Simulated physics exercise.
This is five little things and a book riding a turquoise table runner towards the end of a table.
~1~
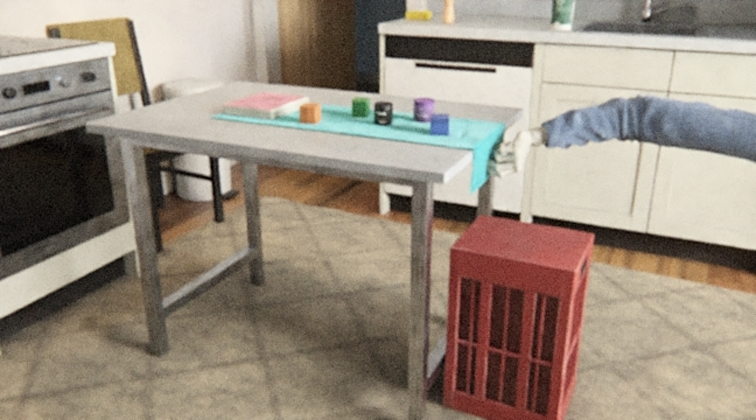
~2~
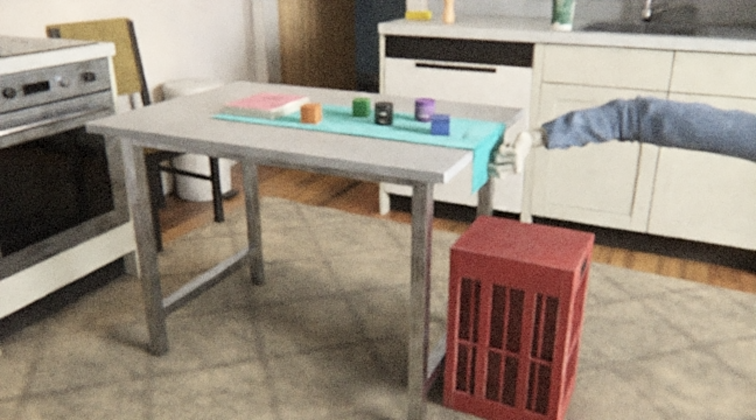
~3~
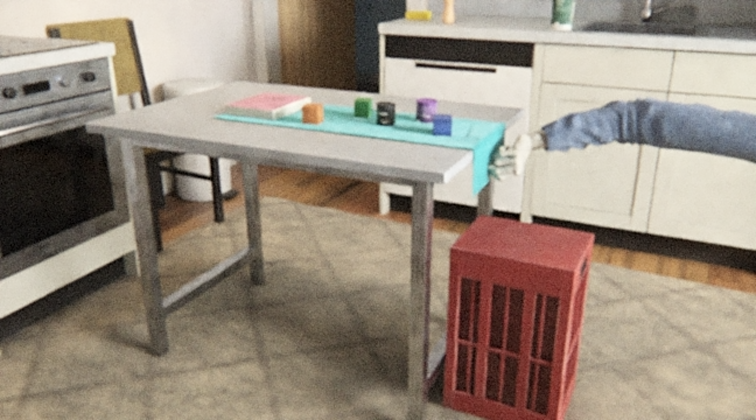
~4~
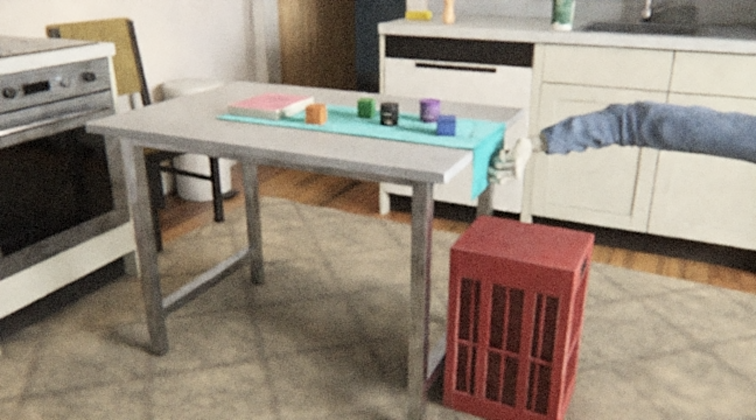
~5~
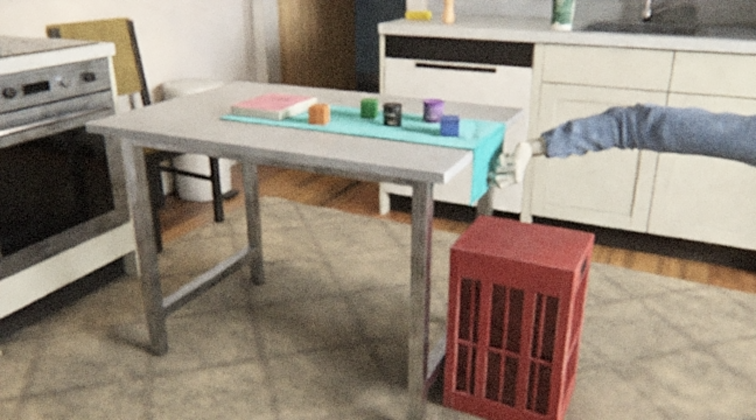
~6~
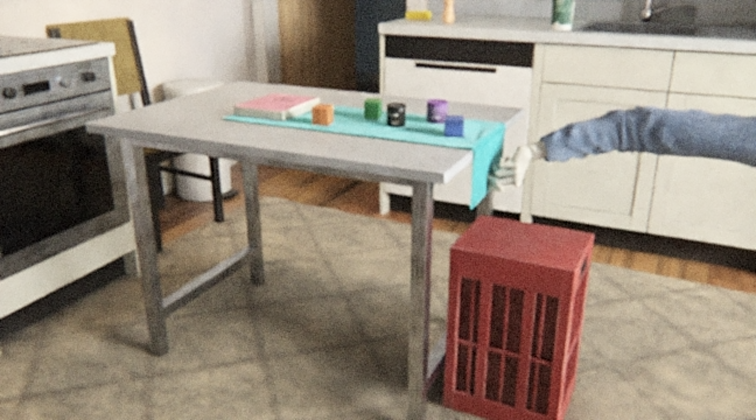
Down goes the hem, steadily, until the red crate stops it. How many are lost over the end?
The count of fallen things is one.
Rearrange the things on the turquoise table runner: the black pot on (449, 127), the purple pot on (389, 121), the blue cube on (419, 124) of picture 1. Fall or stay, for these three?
The black pot is carried off; the purple pot keeps its place on top; the blue cube survives.
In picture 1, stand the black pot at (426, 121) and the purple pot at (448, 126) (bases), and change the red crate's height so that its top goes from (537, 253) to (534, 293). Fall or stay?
The black pot tumbles off; the purple pot is carried off.
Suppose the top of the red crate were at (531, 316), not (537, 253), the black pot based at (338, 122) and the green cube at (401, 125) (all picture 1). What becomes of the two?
The black pot keeps its place on top, the green cube comes down.
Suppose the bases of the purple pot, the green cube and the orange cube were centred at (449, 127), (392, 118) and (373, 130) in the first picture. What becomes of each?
The purple pot tumbles off; the green cube holds on; the orange cube holds on.
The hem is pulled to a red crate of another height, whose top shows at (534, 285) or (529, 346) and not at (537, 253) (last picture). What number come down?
The count: 2 and 4.
Early on, hem near (487, 216); all still up.
Midway, hem on the crate; blue cube gone.
Finally, hem on the crate; blue cube gone. It carries off one.
